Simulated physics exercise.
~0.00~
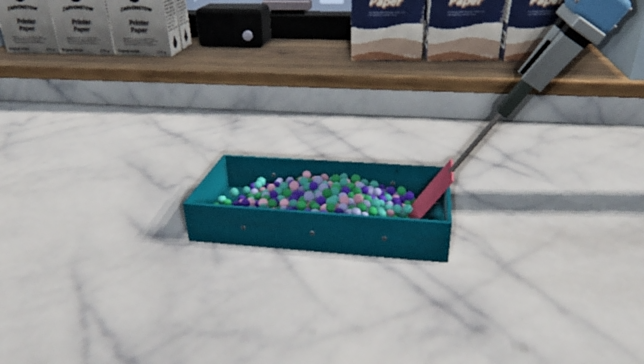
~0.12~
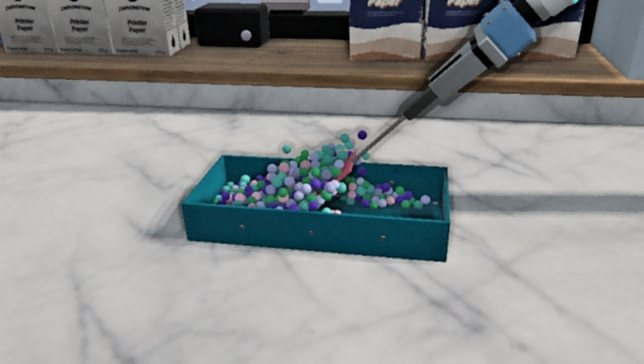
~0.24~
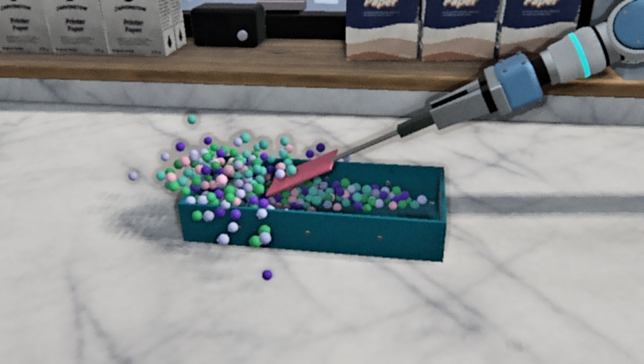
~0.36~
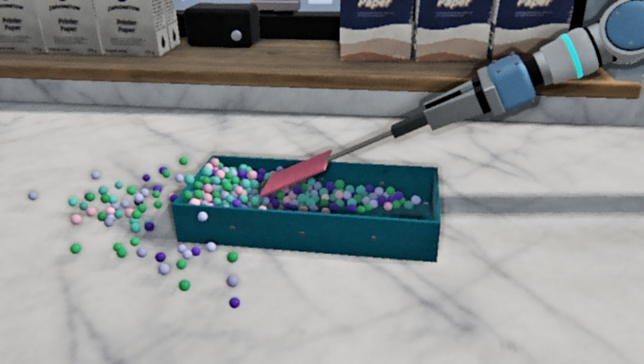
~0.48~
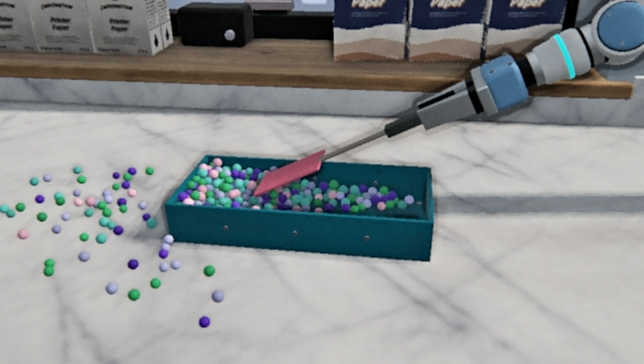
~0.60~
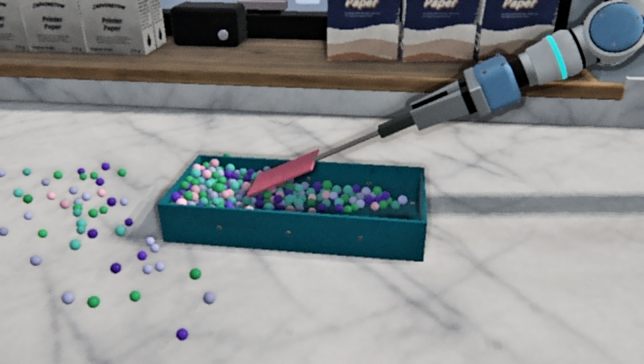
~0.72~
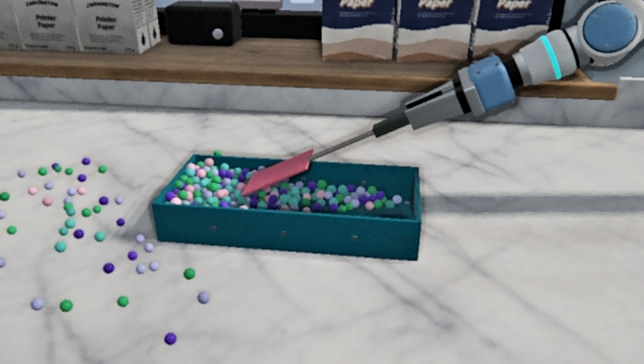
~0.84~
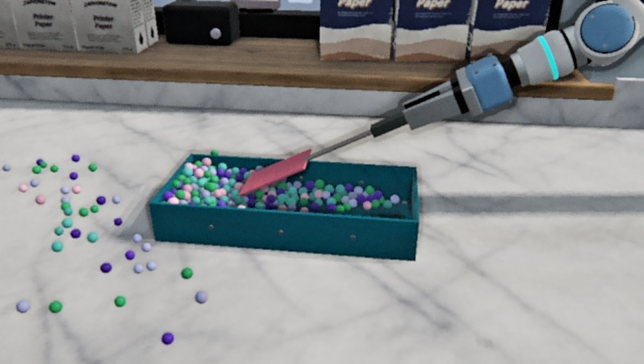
The video shows a robot arm sweeping a red spatula leftward through small multicoloured balls in a teal tray on a marble surface, heaping them up and flinging some over the left end. The spatula stops, and scattered balls lie on the surface while most remain in the tray.
